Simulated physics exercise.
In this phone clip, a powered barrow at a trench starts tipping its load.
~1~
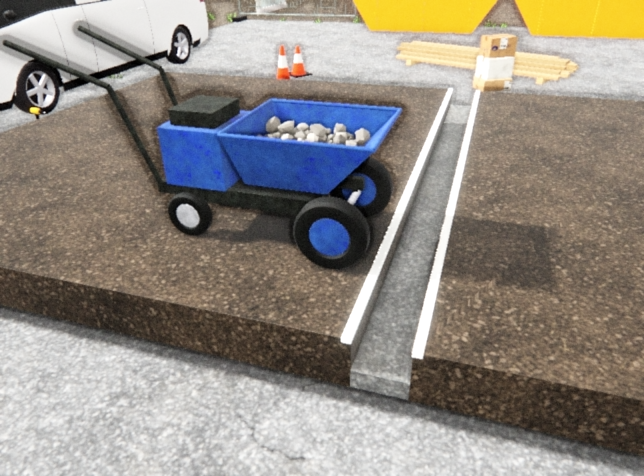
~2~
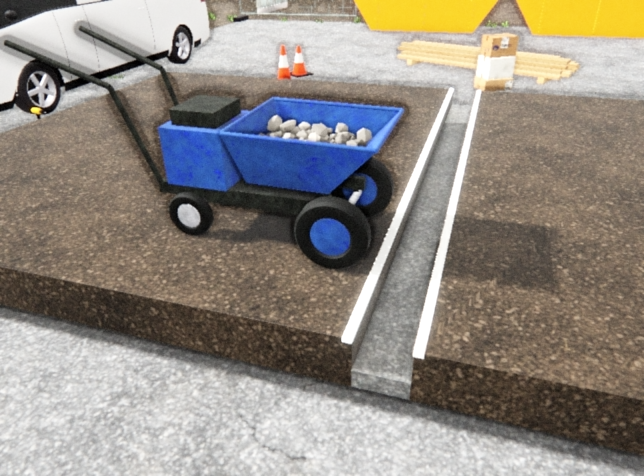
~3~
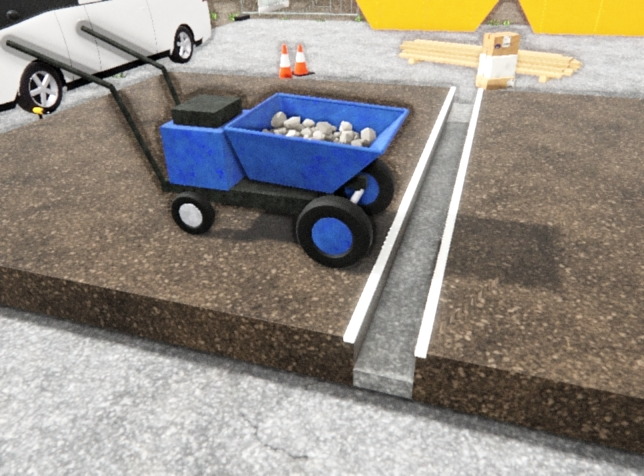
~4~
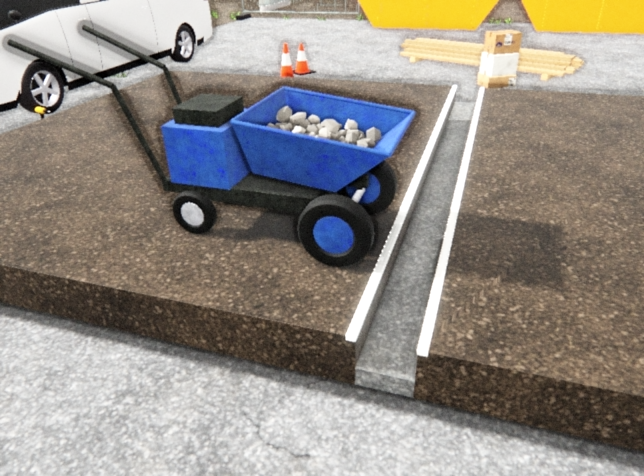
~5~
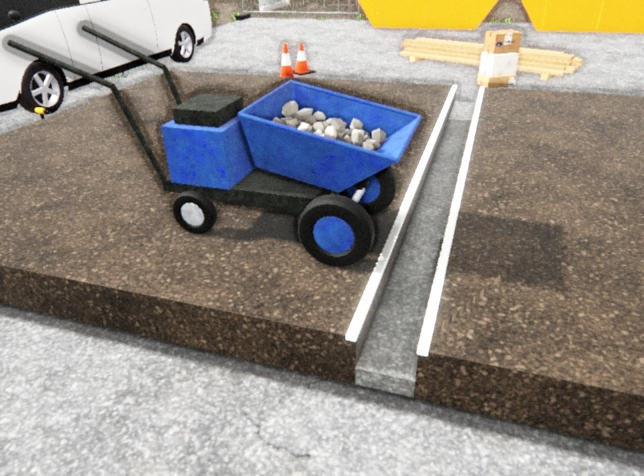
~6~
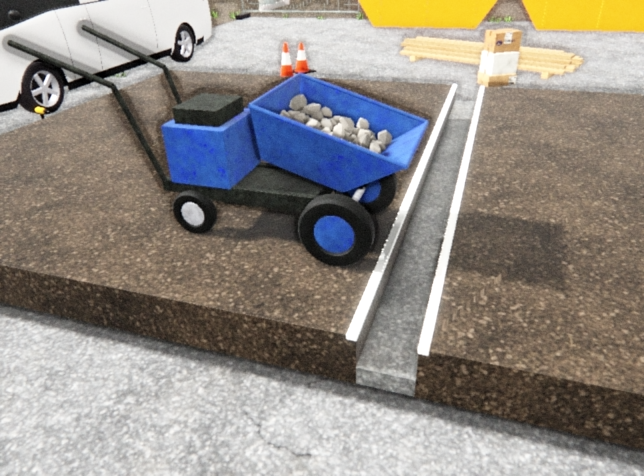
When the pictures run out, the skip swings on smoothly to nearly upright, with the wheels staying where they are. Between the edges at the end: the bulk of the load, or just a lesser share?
A lesser share.
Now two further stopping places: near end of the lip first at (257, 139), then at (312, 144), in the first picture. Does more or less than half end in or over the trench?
Place one: The lesser share; place two: The greater share.
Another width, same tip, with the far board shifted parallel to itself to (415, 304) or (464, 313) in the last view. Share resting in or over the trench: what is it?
I'd say some 0 in a hundred, followed by 70 in a hundred.
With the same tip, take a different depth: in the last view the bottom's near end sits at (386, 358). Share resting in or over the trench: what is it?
Something like 0 %.
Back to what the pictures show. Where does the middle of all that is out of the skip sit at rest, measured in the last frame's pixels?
The centre comes to rest near (482, 248).
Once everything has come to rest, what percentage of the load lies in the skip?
30 per cent, roughly.
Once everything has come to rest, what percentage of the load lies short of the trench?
About 0 %.
Soon, skip tipped steeply; all in the skip.
A while on, skip tipped right over; most in the skip; a small part beyond it.
Towards the end, skip tipped right over; about a third in the skip; about two thirds beyond it.
Finally, skip tipped right over; about a third in the skip; none in or heaped over the trench; about two thirds beyond it.
